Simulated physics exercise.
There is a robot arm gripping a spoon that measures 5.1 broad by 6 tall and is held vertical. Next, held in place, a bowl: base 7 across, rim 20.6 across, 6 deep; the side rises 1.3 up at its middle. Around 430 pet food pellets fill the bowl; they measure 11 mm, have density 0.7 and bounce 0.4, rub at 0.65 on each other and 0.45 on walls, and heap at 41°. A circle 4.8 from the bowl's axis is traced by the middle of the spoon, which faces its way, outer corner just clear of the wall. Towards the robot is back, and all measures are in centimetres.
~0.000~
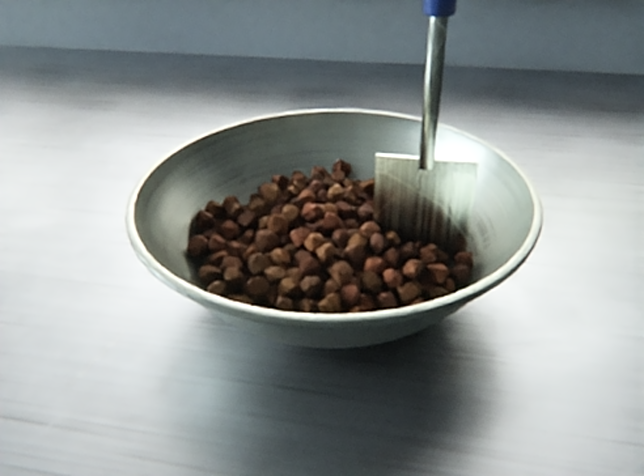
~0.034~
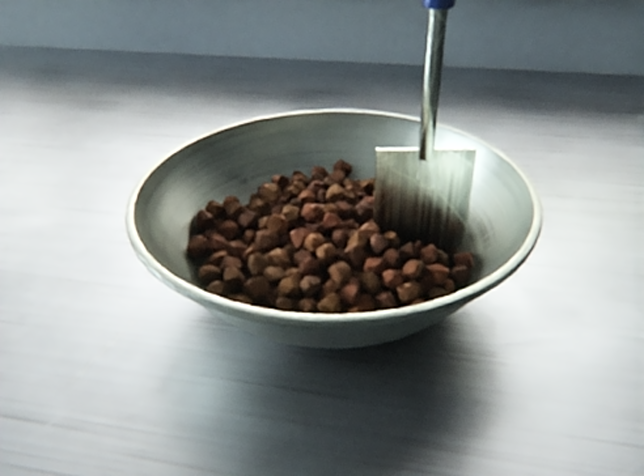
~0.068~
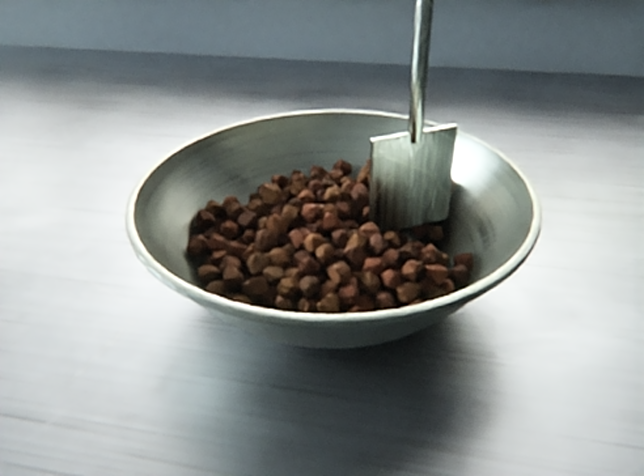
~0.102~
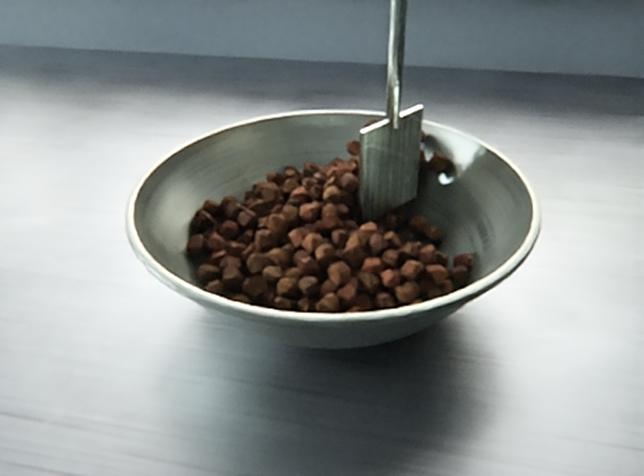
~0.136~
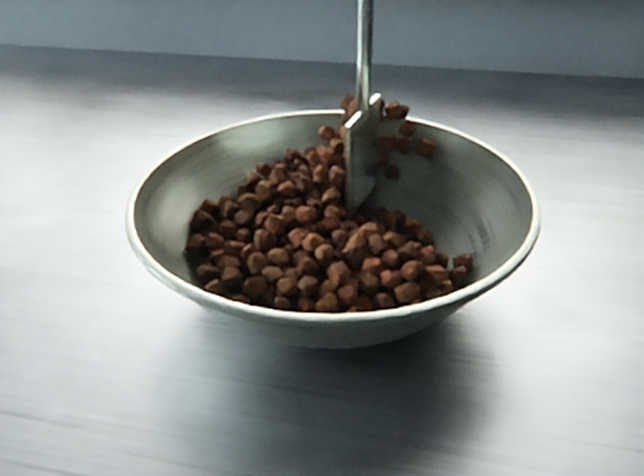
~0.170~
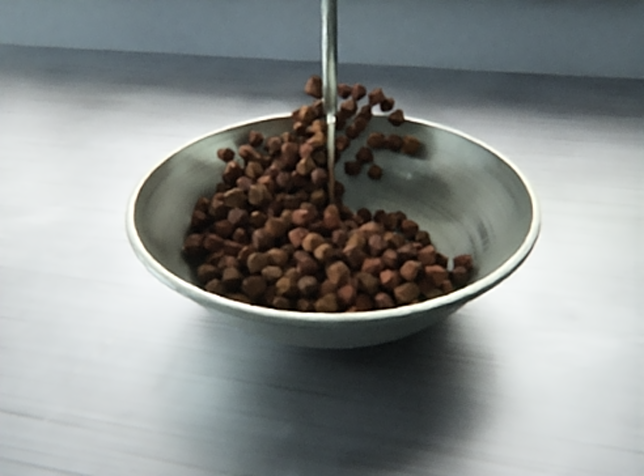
The footage shows a flat metal paddle upright in a round bowl of brown pellets, sweeping from the right toward the back and left, turning edge-on as it pushes pellets up in a loose cluster above the far rim.
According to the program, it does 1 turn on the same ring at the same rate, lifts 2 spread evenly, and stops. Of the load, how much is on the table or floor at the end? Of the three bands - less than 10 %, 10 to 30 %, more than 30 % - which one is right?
The right band is 10 to 30 %.
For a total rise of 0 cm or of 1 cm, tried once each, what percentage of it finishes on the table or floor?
Estimates: 25 % and 15 %.
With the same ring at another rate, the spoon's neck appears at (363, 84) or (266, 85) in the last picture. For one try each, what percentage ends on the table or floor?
Near 5 in a hundred for the first and near 25 in a hundred for the second.
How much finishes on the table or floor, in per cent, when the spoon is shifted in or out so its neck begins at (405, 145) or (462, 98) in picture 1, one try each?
Near 10 per cent and near 0 per cent, in that order.
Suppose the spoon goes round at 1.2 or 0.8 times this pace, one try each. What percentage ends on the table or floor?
Some 15 and 10 per cent.
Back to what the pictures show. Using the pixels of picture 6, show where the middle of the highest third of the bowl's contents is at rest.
In the final view it lies around (371, 228).
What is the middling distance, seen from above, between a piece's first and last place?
Level distance: About 5 cm.
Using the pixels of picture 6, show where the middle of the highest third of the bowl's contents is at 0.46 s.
In the final view it lies at about (387, 273).
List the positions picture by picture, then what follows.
In the first frame, spoon neck at (429, 130), 0° round; upper third of the load around (324, 231), from x 200 to 465, top at y 170; 434 in the bowl.
In the second frame, spoon neck at (429, 121), 10° round; upper third of the load around (324, 227), from x 200 to 465, top at y 170.
In the third frame, spoon neck at (417, 105), 33° round; upper third of the load around (334, 215), from x 200 to 465, top at y 150.
In the fourth frame, spoon neck at (394, 92), 56° round; upper third of the load around (334, 208), from x 200 to 465, top at y 130.
In the fifth frame, spoon neck at (364, 84), 79° round; upper third of the load around (323, 192), from x 200 to 465, top at y 105.
In the sixth frame, spoon neck at (330, 80), 103° round; upper third of the load around (301, 185), from x 195 to 460, top at y 90; 433 in the bowl, 1 in flight or on the tool.
After 0.31 s, 200° round, highest piece 9 above the table; 417 in the bowl, 9 on the table or floor, 8 in flight or on the tool.
After 0.46 s, 298° round, highest piece 9 above the table; 386 in the bowl, 30 on the table or floor, 18 in flight or on the tool.
After 0.73 s, 0° round, highest piece 5 above the table; 365 in the bowl, 69 on the table or floor.
After 1.43 s, 0° round, highest piece 5 above the table; 365 in the bowl, 69 on the table or floor.
At rest, 365 in the bowl, 69 on the table or floor. That is 16 % on the table or floor.
